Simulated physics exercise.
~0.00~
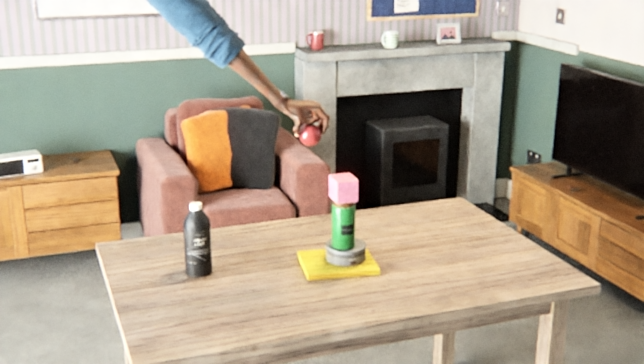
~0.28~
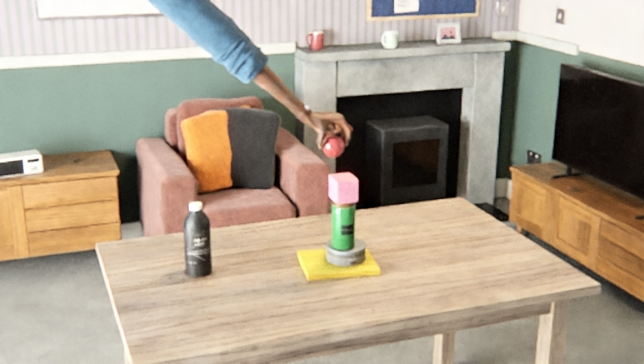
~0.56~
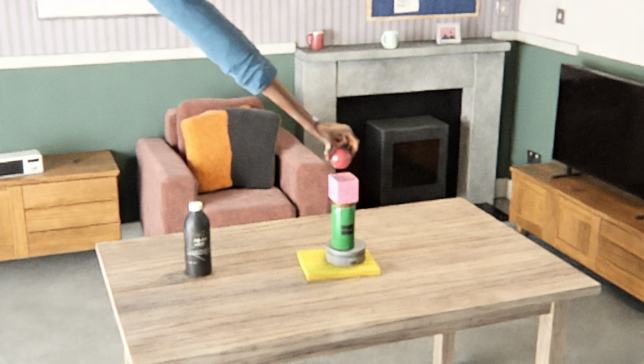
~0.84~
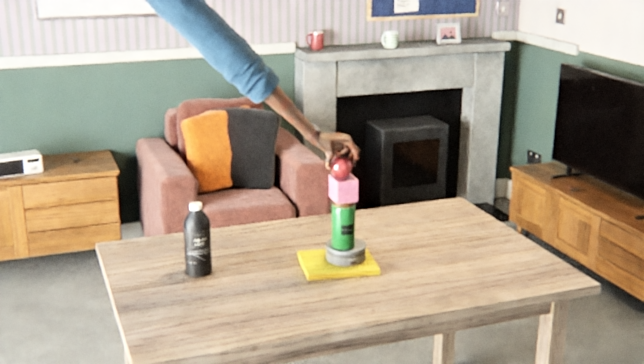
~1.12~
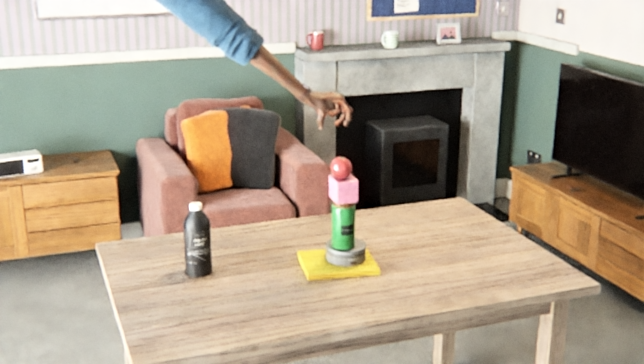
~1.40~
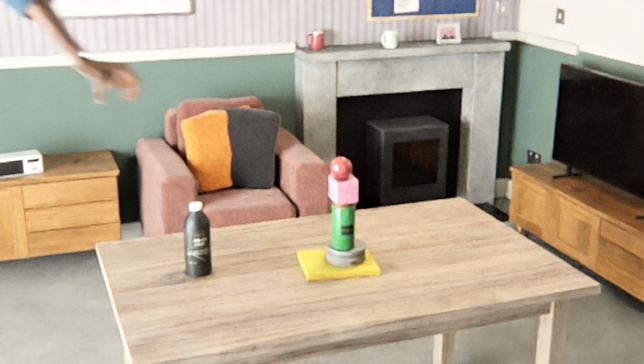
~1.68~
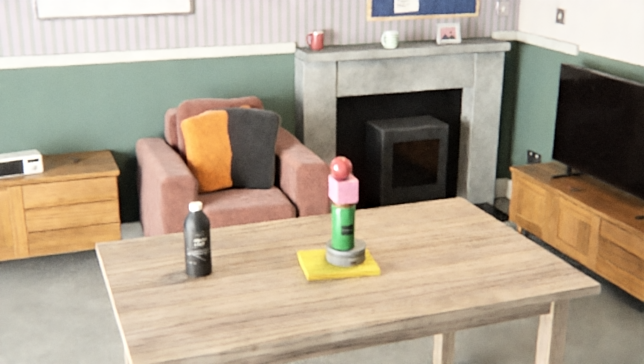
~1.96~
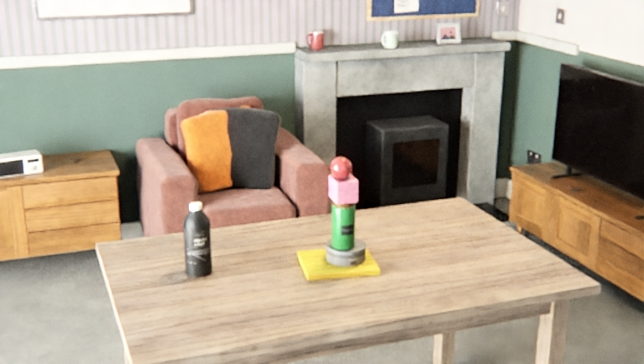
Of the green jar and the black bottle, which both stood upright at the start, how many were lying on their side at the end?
None of them were. The green jar and the black bottle were both still upright at the end.
